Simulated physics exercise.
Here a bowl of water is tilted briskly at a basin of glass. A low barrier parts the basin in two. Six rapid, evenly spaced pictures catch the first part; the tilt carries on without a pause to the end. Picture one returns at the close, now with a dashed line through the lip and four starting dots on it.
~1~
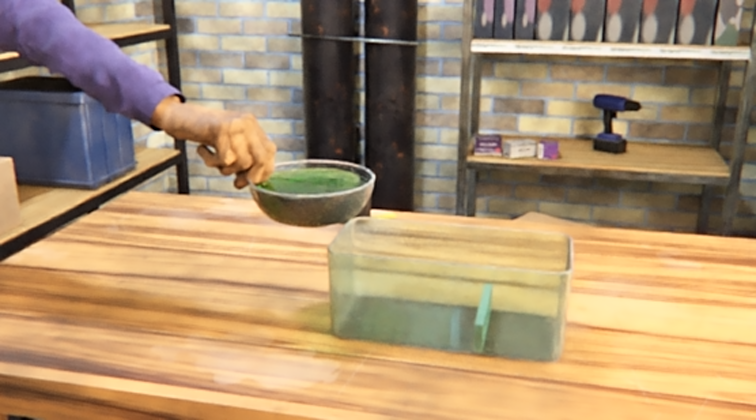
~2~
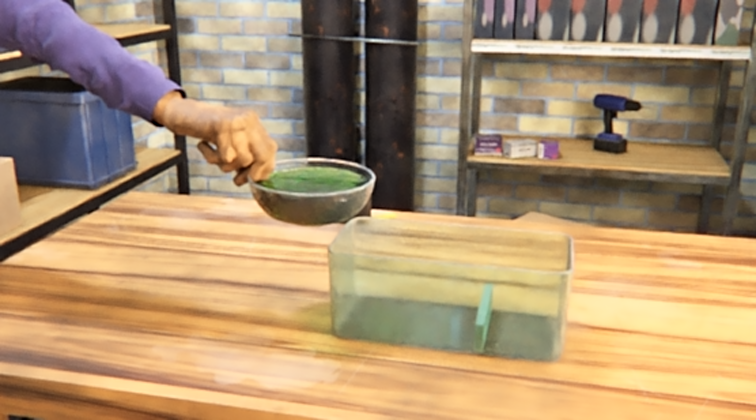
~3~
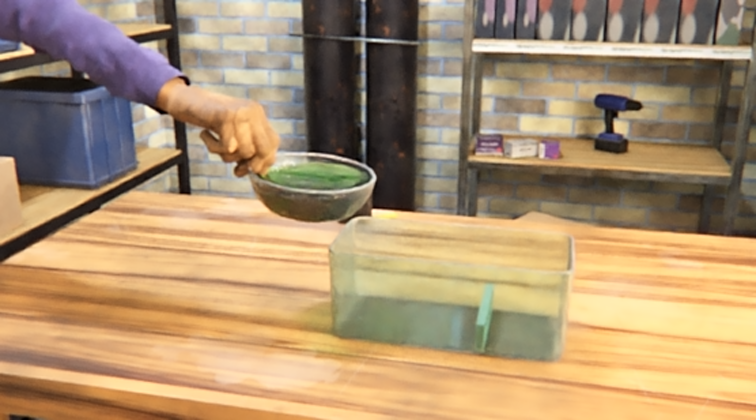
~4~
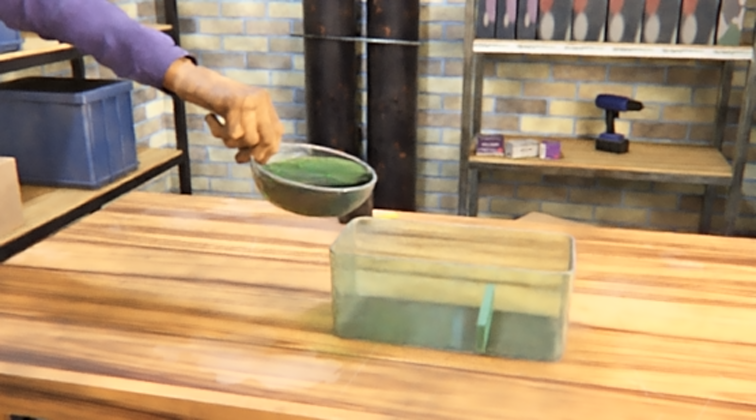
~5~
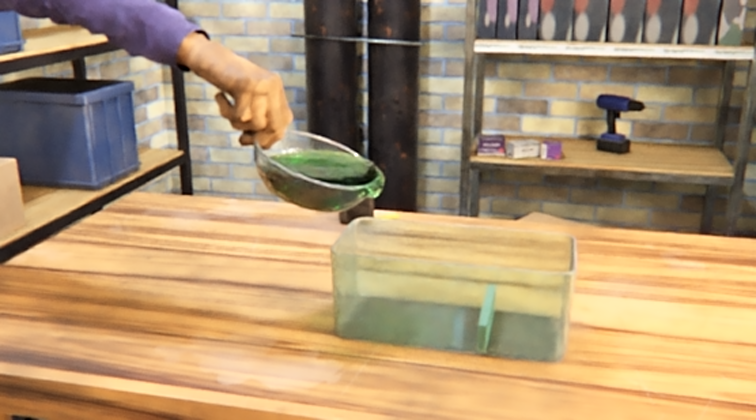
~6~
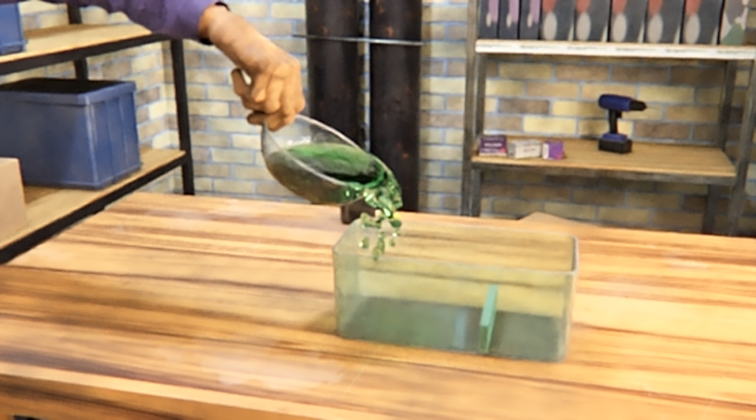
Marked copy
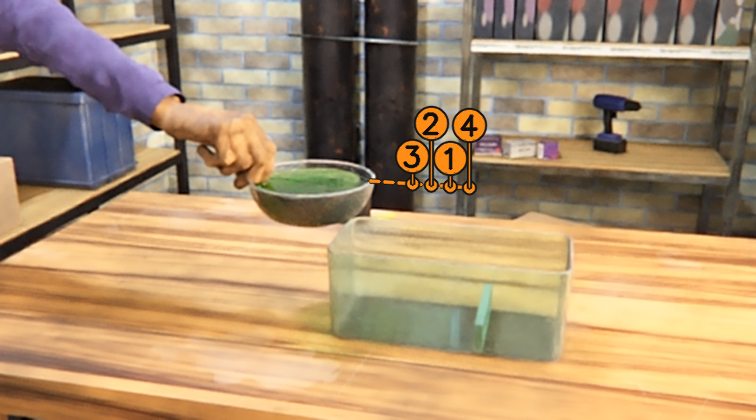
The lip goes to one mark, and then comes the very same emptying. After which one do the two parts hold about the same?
The best place is 3.
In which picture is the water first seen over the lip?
Picture 4.
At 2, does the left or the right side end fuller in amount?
The right one.
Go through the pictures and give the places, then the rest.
The first frame shows upright, lip at (370, 180); basin from (332, 333) to (562, 360); top of the wall at (484, 302); nothing has left yet.
The second frame shows upright, lip at (370, 180); nothing has left yet.
The third frame shows tipped about 5°, lip at (371, 180); nothing has left yet.
The fourth frame shows tipped about 12°, lip at (372, 181); water is over the lip, down to (366, 179).
The fifth frame shows tipped about 20°, lip at (373, 181); water is over the lip, down to (377, 192).
The sixth frame shows tipped about 30°, lip at (375, 181); water is over the lip, down to (394, 237).
On the marked copy, 1 at (450, 186); 2 at (431, 185); 3 at (412, 183); 4 at (469, 187).
If 1 is chosen, about 28 % ends left of the wall and 72 % right of it.
If 2 is chosen, about 30 % ends left of the wall and 70 % right of it.
If 3 is chosen, about 50 % ends left of the wall and 50 % right of it.
If 4 is chosen, about 36 % ends left of the wall and 64 % right of it.
